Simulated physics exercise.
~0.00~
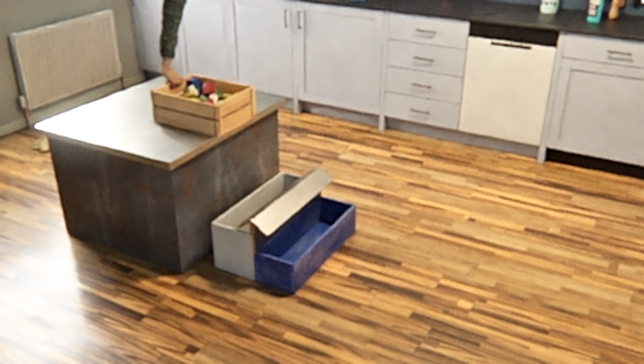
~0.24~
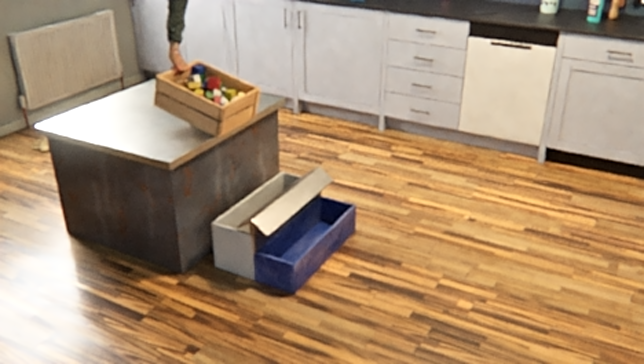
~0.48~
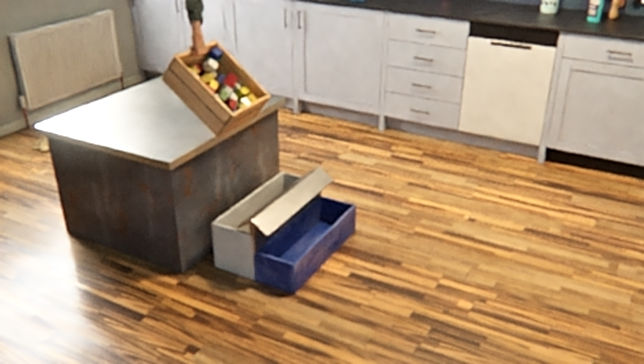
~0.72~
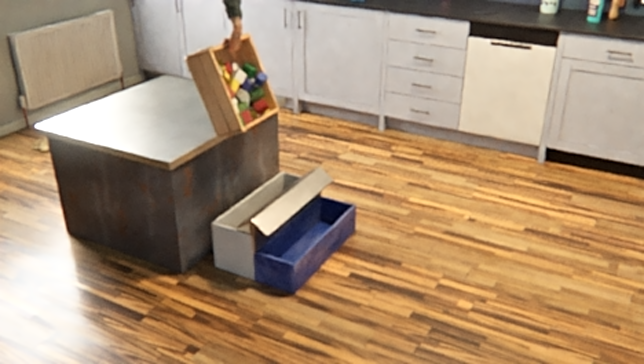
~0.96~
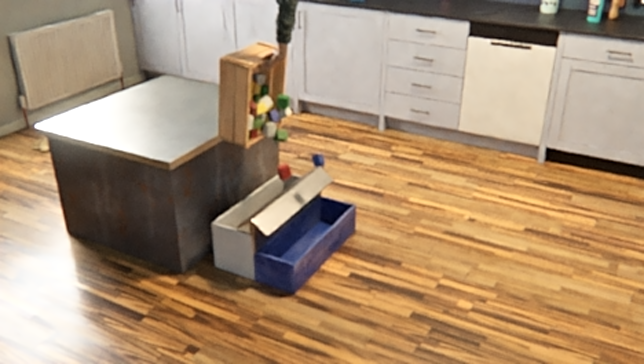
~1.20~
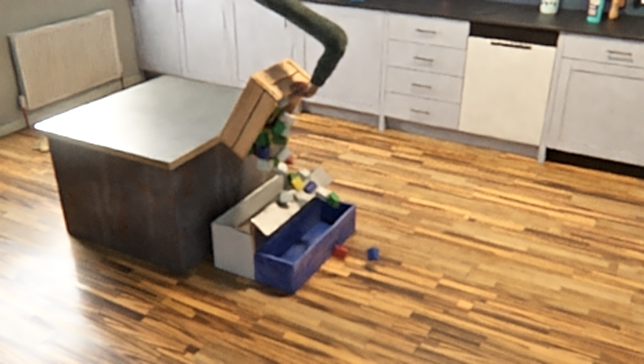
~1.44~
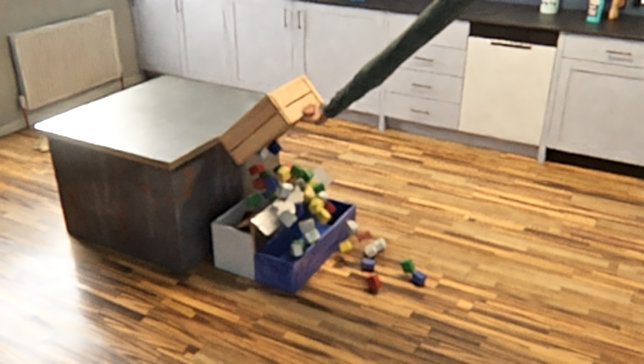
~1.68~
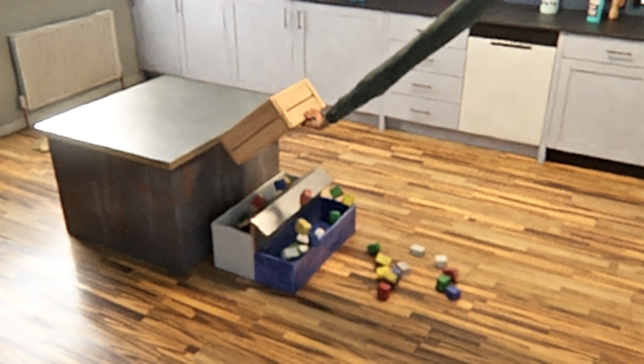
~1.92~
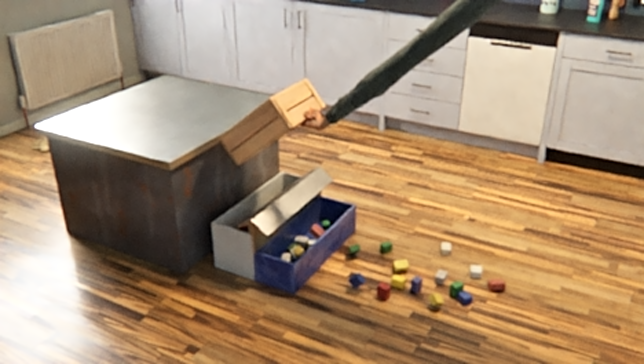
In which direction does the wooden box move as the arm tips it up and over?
The wooden box moves to the right, going past the end of the bench as it turns over.
